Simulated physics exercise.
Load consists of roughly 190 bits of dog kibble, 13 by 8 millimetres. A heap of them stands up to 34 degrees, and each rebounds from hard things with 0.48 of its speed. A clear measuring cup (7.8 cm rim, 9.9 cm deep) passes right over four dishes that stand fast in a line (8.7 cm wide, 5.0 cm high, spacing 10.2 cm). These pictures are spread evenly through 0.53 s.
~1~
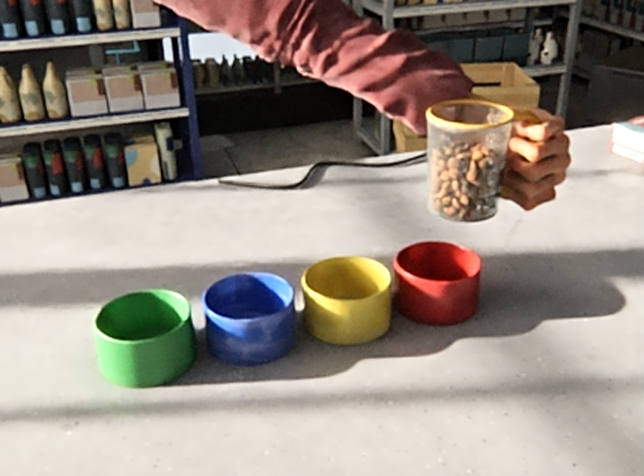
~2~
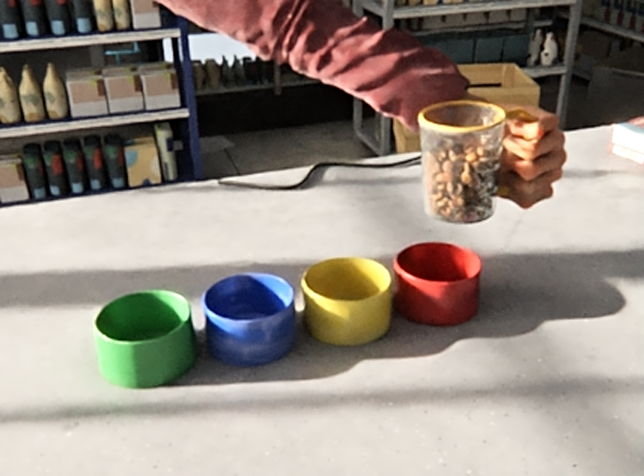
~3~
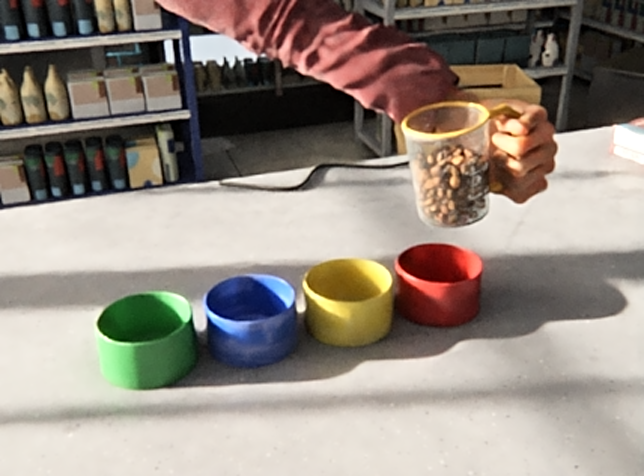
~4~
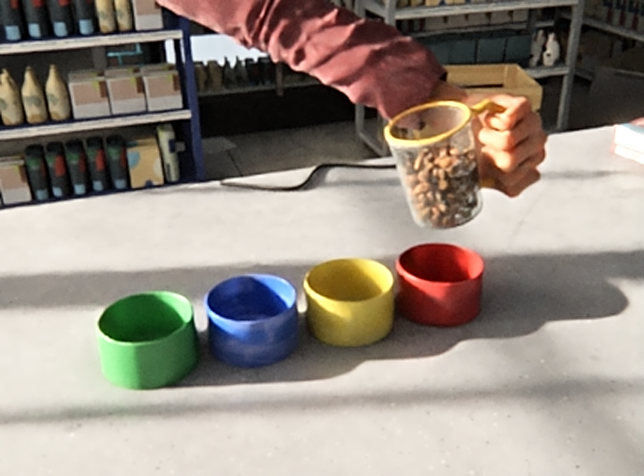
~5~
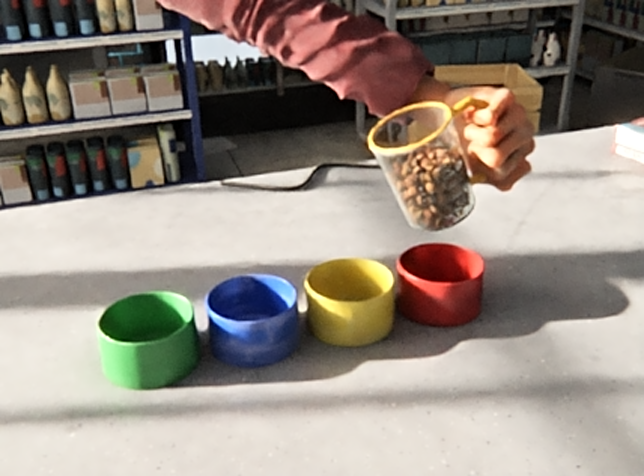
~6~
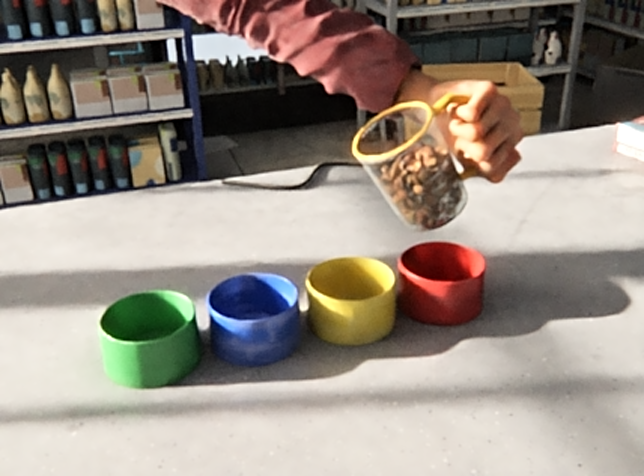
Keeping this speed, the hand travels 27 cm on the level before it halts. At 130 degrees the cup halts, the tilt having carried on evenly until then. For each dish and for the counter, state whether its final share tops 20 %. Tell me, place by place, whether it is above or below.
In the end red: It will hold at most a fifth. Blue: It will hold at most a fifth. Green: It will hold more than a fifth. Yellow: It will hold at most a fifth. Counter: It will hold at most a fifth.
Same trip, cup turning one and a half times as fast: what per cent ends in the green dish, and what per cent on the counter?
Then green 0 and counter 10.
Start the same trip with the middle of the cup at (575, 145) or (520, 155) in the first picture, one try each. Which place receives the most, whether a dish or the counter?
The winner: Blue; blue.
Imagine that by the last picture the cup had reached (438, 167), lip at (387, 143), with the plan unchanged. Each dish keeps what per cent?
In the end red holds 0, blue holds 70, green holds 10, yellow holds 0.
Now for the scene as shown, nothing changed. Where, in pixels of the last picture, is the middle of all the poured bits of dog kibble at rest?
Centre at rest, approx.: (149, 335) px.
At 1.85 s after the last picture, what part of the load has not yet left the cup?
Close to 0 per cent of the load, I'd guess.
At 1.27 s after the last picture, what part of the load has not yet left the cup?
I reckon around 85 per cent.
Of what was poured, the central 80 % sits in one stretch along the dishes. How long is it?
5 cm, roughly.
Then, 0.76 s after the last picture, tilt 77 degrees; cup holds 100 %.
Then, 1.27 s after the last picture, tilt 109 degrees; cup holds 85 %, green 10 %.
Then, 1.85 s after the last picture, tilt 130 degrees; cup holds 0 %, green 95 %.
In the end, red 0 %, blue 0 %, green 95 %, yellow 0 %, counter 5 %.
